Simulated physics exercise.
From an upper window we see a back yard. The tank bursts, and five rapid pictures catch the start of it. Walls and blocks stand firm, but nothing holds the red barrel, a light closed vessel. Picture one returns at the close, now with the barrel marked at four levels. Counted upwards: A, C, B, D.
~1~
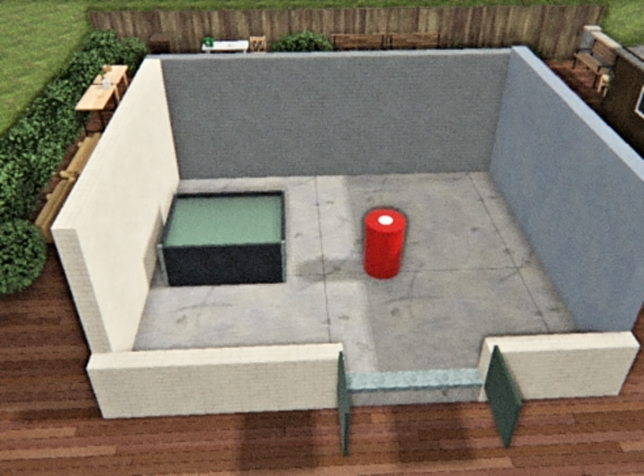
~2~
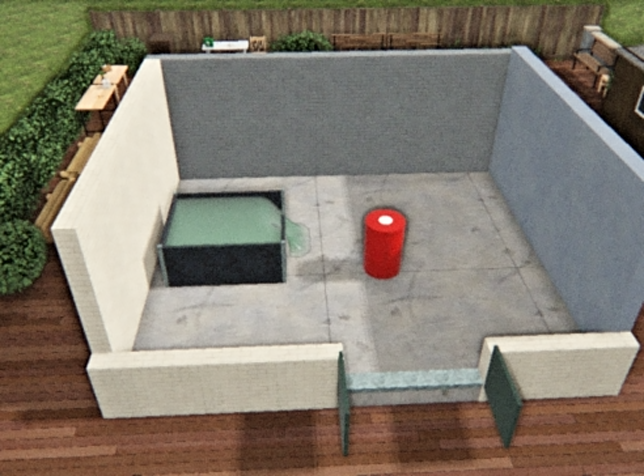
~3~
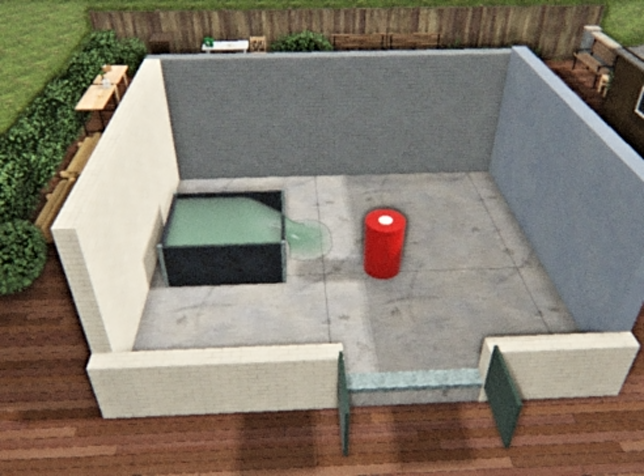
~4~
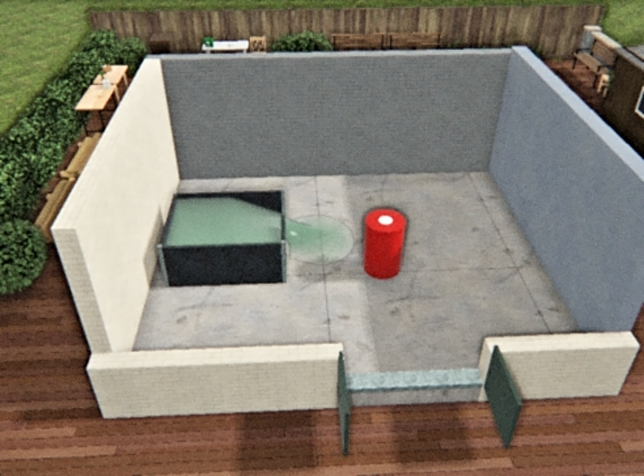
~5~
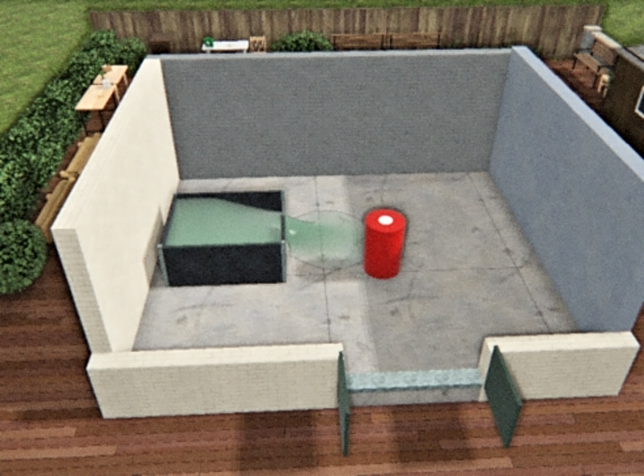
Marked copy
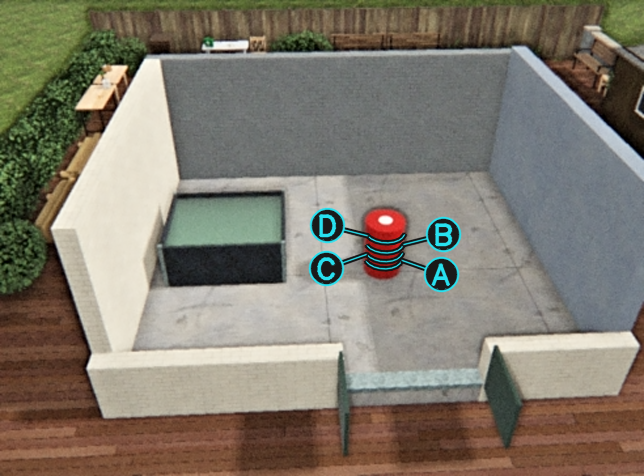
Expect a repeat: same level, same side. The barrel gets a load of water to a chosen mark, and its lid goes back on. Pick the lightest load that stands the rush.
Level A.
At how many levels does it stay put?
All of them.
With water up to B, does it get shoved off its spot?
No, that is safe.
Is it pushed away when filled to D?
No.
In cyan, A at (385, 268); B at (387, 253); C at (386, 261); D at (387, 242); from the bottom up A, C, B, D.
If A is chosen, it does not move.
If B is chosen, it does not move.
If C is chosen, it does not move.
If D is chosen, it does not move.
